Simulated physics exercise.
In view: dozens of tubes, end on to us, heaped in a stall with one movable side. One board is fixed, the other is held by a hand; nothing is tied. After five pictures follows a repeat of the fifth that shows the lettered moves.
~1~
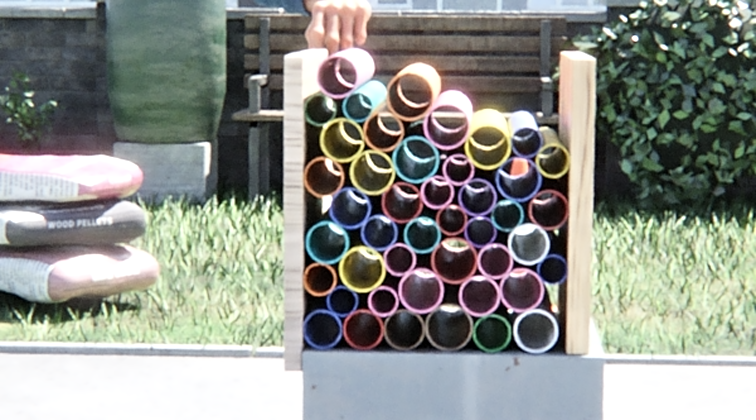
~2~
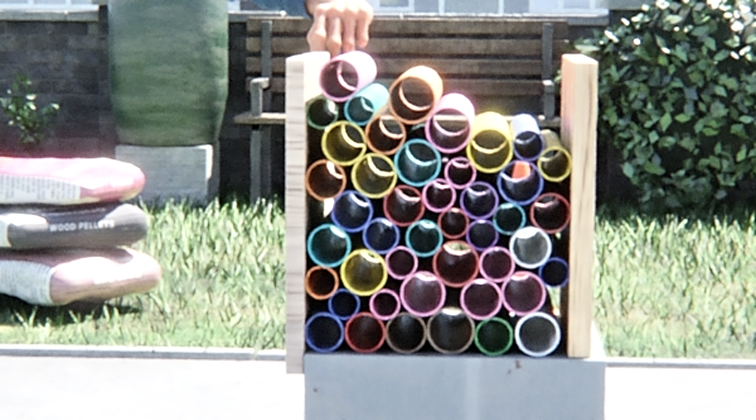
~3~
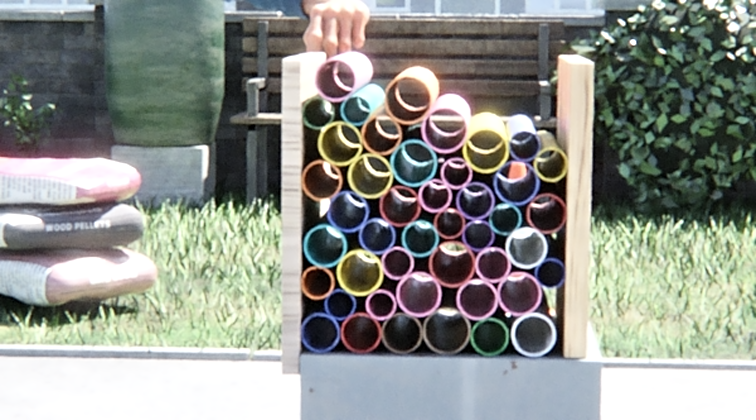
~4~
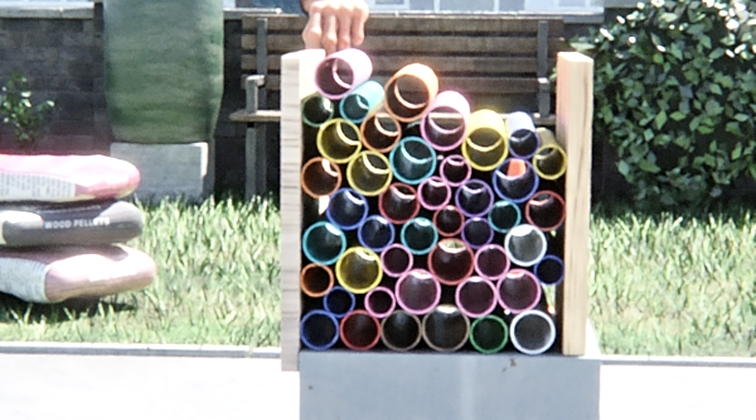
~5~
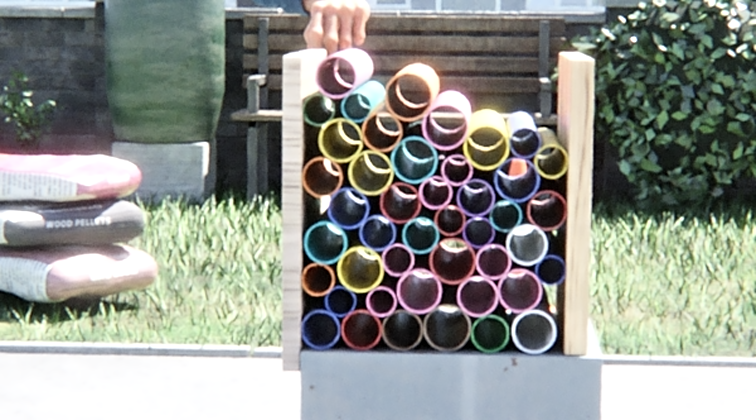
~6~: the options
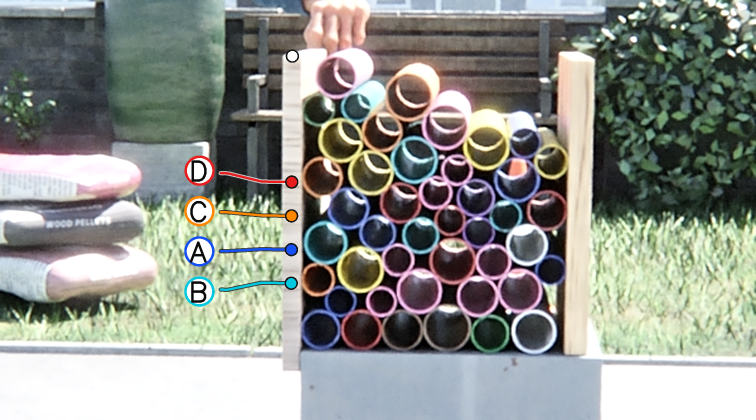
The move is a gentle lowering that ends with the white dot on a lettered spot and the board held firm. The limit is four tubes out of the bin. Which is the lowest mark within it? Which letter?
No lower than C.
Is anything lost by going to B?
Yes.
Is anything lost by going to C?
Yes.
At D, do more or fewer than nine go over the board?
It loses fewer than nine.
On the copy, A at (291, 250); B at (291, 283); C at (291, 216); D at (292, 182); the white dot at (292, 56).
On C. First, top of the board (302, 126).
Then, top of the board (302, 206).
Finally, top of the board (302, 216), two out over the board.
By contrast, A five out over the board; B more than four out over the board; D two out over the board.
